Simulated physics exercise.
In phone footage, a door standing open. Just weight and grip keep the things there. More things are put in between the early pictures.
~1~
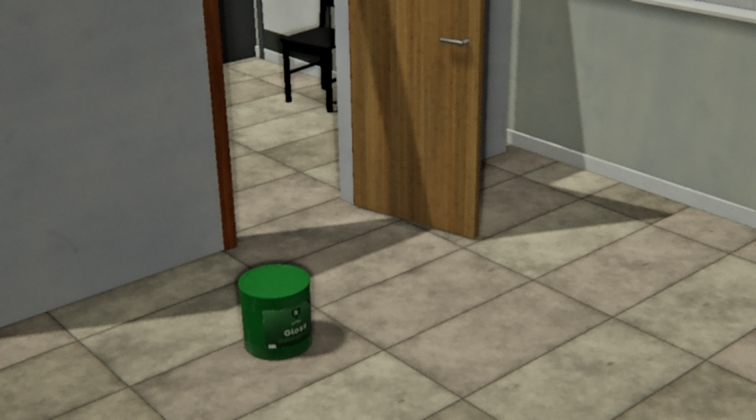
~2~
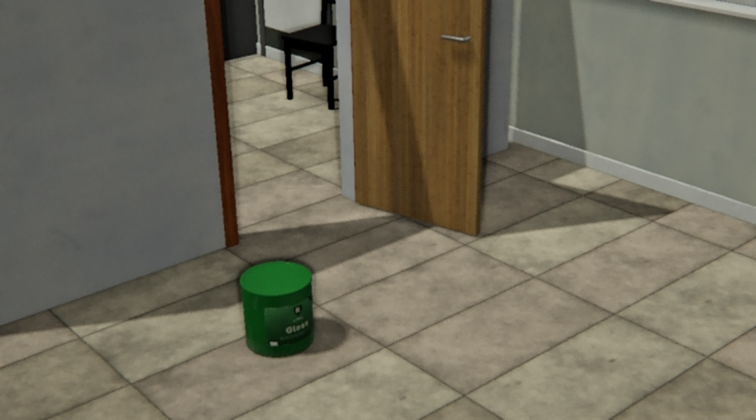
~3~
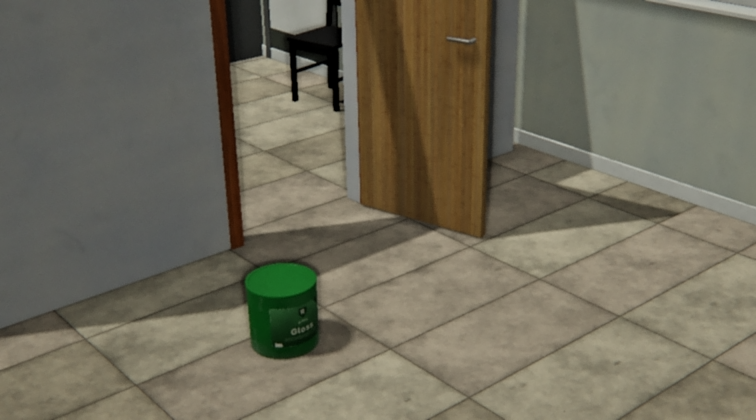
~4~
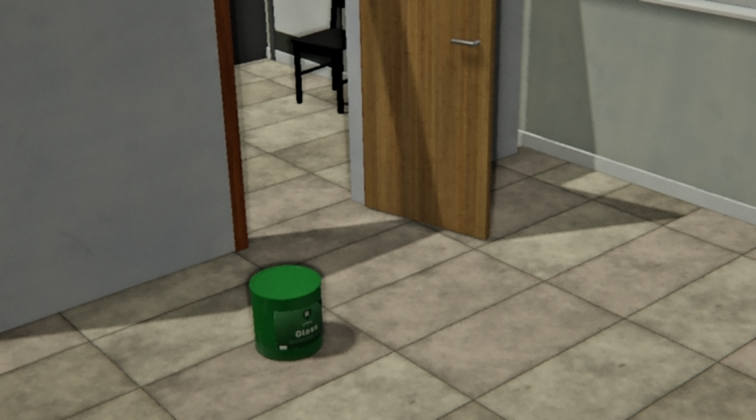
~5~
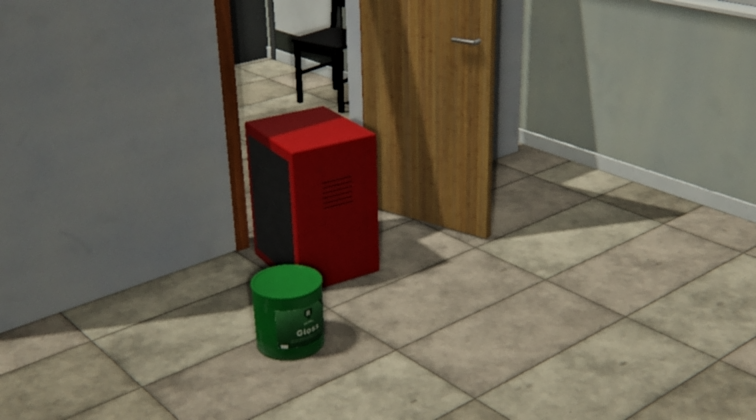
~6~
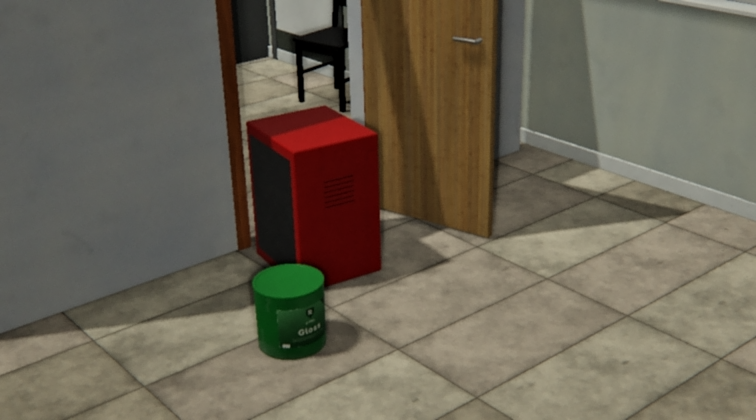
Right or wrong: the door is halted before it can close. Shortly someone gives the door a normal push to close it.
Right, it does not close.
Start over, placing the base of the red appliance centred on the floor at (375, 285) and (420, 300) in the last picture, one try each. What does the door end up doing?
It gets caught first and ends up closed second.
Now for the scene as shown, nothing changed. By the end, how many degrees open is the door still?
Some 55°.
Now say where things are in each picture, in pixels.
In the first picture, door wide open and still; green pail (276, 312).
In the second picture, door wide open and still; green pail (278, 309).
In the third picture, door wide open and still; green pail (283, 311).
In the fourth picture, door wide open and still; green pail (287, 313).
In the fifth picture, door wide open and still; green pail (289, 312).
In the sixth picture, door wide open and still; red appliance (314, 197); green pail (290, 312).
Then, 0.40 s after the last picture, door at 92°.
Then, 0.60 s after the last picture, door at 78°.
Then, 0.70 s after the last picture, door at 70°.
Then, 0.90 s after the last picture, door at 55°.
At rest, door at 54°; both in place. Seen from the same camera at the end, red appliance near (312, 197).
